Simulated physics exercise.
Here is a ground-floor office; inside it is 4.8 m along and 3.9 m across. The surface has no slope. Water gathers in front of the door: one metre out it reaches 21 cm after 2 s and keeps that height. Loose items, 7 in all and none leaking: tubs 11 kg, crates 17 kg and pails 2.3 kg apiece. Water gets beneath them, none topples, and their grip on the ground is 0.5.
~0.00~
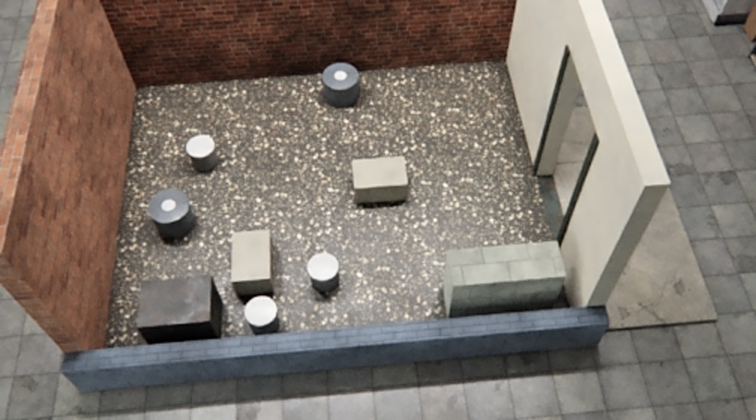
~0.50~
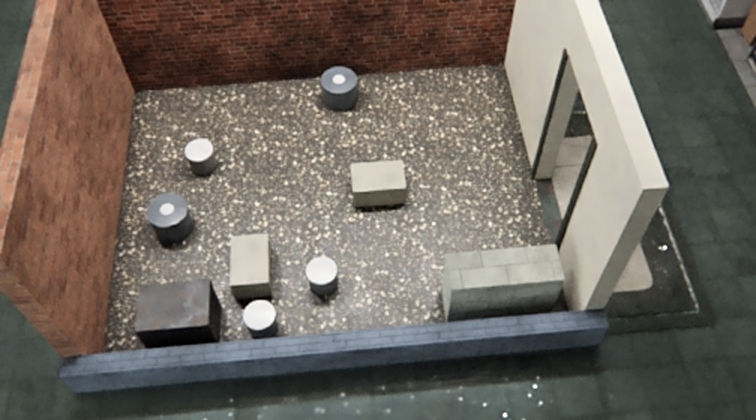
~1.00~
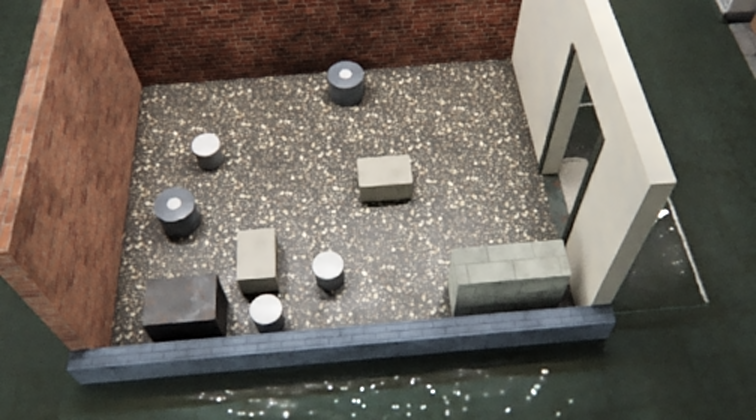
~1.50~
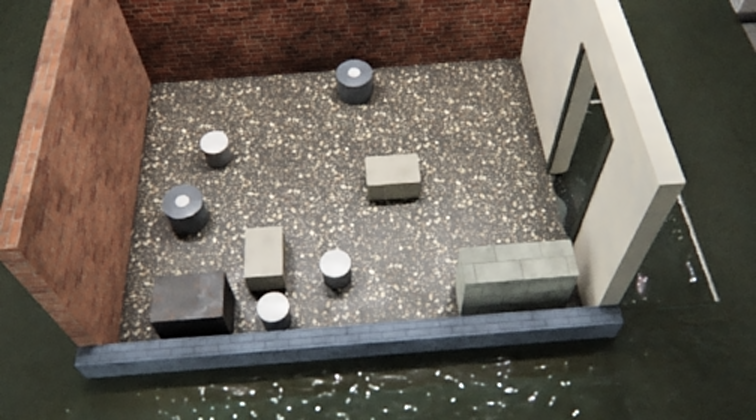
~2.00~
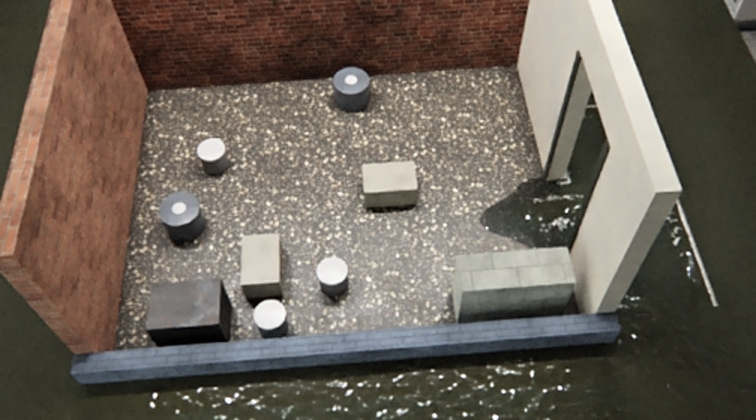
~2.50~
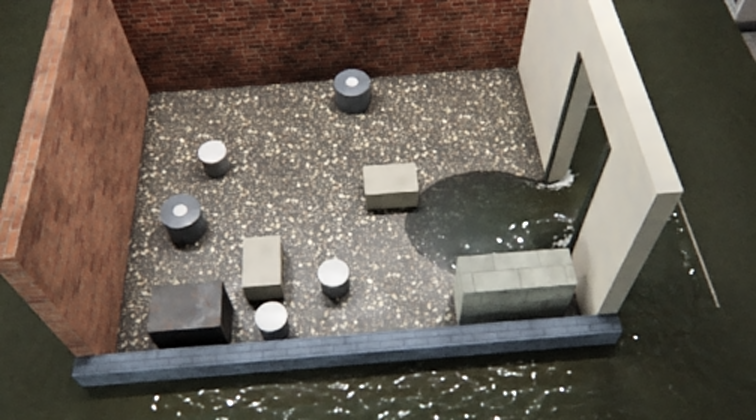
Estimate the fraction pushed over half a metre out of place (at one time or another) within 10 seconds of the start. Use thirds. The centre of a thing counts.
It is between one and two thirds.
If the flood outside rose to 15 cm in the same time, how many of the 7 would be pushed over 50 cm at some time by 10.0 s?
Then 1.
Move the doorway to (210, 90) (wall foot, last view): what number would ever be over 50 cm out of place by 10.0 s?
In that case 5 of them.
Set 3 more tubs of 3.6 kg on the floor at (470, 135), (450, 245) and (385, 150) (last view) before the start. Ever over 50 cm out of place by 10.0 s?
In turn: Less, more, over.
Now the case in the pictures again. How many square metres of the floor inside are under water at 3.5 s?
Roughly 7.0 m2.
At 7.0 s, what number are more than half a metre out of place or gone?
By then 3.
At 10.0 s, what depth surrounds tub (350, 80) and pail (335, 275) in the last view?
About 6 and 4 cm.
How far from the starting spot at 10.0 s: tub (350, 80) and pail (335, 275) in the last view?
In turn: 0 cm, 120 cm.
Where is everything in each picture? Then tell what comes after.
A tub at (169, 206) rests on the ground; a crate at (251, 255) rests on the ground; water covers 0.0 m2; 0 of 7 have shifted, in the first frame.
A tub at (167, 210), on the bottom; a crate at (249, 259) rests on the ground; 0.0 m2 under water; 0 of 7 have shifted, in the second frame.
A tub at (174, 204) rests on the ground; a crate at (256, 253) rests on the ground; 0.0 m2 under water; 0 of 7 have shifted, in the third frame.
A tub at (182, 201) rests on the ground; a crate at (264, 251), on the bottom; water covers 0.0 m2; 0 of 7 have shifted, in the fourth frame.
A tub at (179, 209), on the bottom; a crate at (260, 259), on the bottom; water covers 0.5 m2; 0 of 7 have shifted, in the fifth frame.
A tub at (180, 211) rests on the ground; a crate at (262, 261) rests on the ground; water covers 1.9 m2; 0 of 7 have shifted, in the sixth frame.
After 3.5 s 0 of 7 are over 50 cm from their spots; 0 afloat.
After 4.5 s 1 of 7 are over 50 cm from their spots; 2 afloat.
After 7.0 s 3 of 7 are over 50 cm from their spots; 4 afloat.
After 10.0 s 4 of 7 are over 50 cm from their spots, and 4 have been at some point; 5 afloat.
